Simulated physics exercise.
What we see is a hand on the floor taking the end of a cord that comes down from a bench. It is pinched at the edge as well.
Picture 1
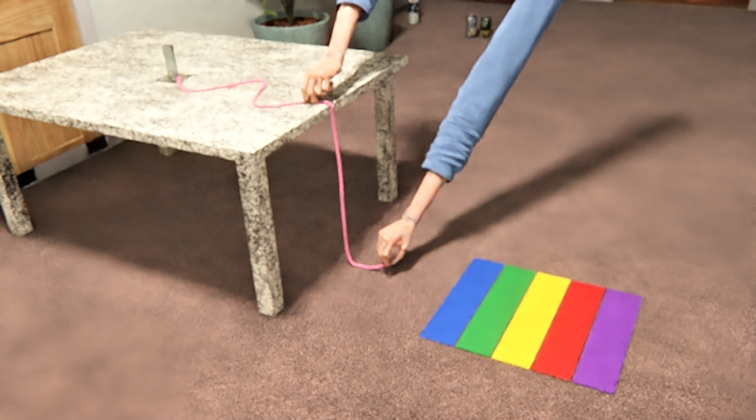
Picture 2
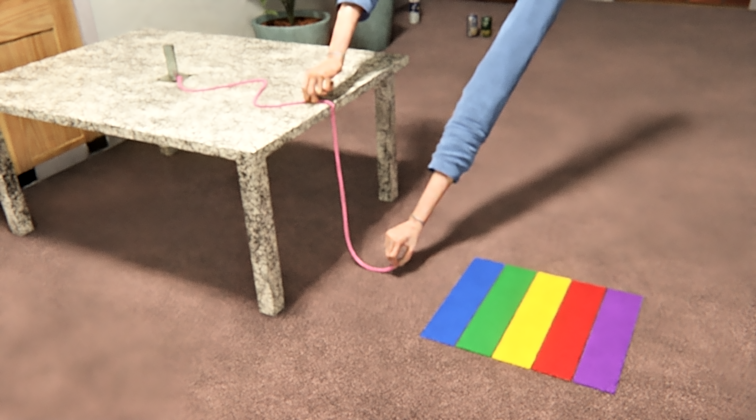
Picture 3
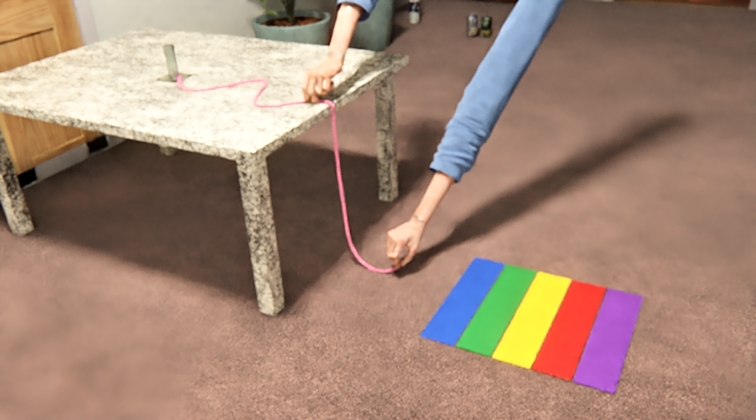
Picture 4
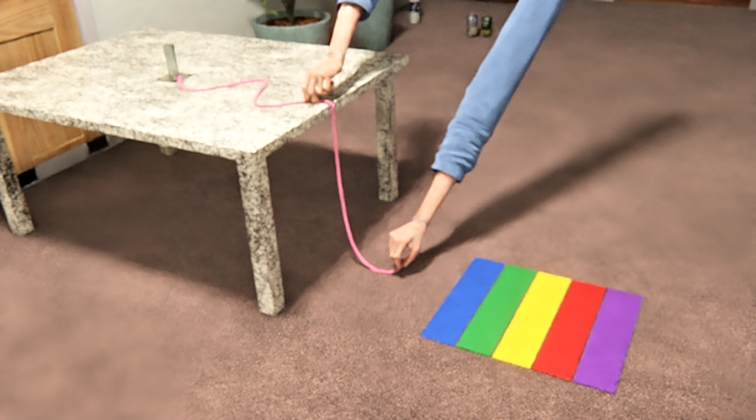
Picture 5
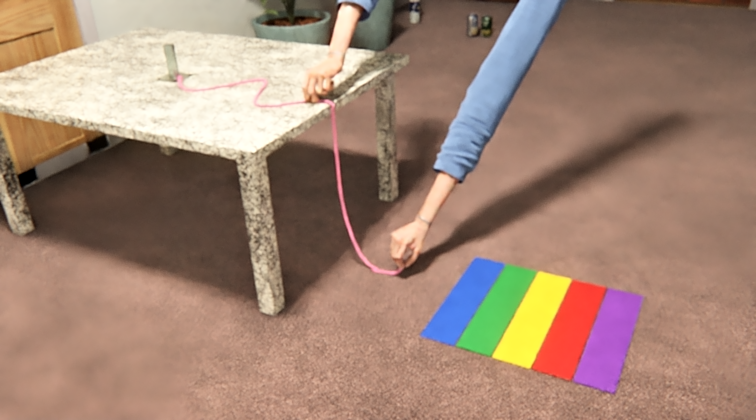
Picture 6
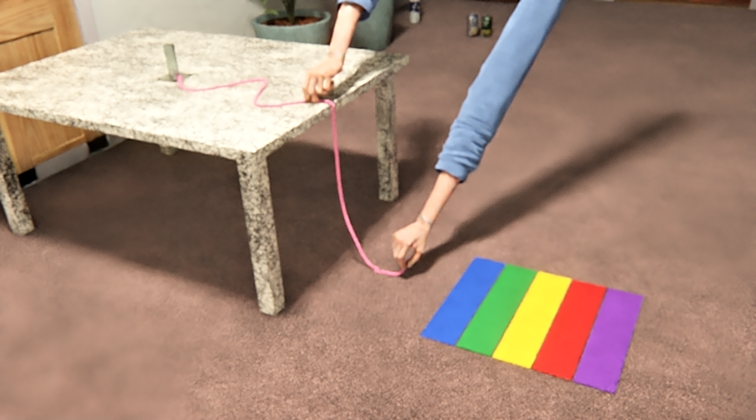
A hand near the floor held the end of a pink cord hanging from a speckled table and drew it slightly right, toward the colored stripes, while another hand pinched it at the table's edge.
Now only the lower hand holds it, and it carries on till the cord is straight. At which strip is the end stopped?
Over purple.
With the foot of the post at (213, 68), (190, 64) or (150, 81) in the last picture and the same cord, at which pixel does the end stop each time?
In that order: (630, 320), (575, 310) and (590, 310).
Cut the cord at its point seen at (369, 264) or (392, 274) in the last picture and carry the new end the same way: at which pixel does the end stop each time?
In that order: (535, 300) and (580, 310).
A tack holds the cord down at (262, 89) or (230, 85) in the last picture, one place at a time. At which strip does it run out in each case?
One after the other, yellow; red.
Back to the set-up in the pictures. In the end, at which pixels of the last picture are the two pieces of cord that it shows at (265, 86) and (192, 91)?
At (292, 96), then (219, 84).
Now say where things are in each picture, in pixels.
End (391, 263); blue (447, 325); green (482, 335); yellow (519, 345); red (558, 357); purple (599, 368), in the first frame.
End (398, 264); cord through (183, 89) (256, 81) (255, 104) (327, 104) (340, 179) (351, 249), in the second frame.
End (400, 265), in the third frame.
End (402, 265); cord through (184, 89) (256, 81) (255, 104) (327, 103) (339, 179) (355, 249), in the fourth frame.
End (404, 265), in the fifth frame.
End (406, 266); cord through (184, 88) (256, 80) (255, 104) (328, 103) (339, 178) (359, 248), in the sixth frame.
A little later, end near (543, 301); over yellow.
Next, end near (585, 311); over red.
When it is tight, end near (612, 318); over purple. The end stops over the purple strip.
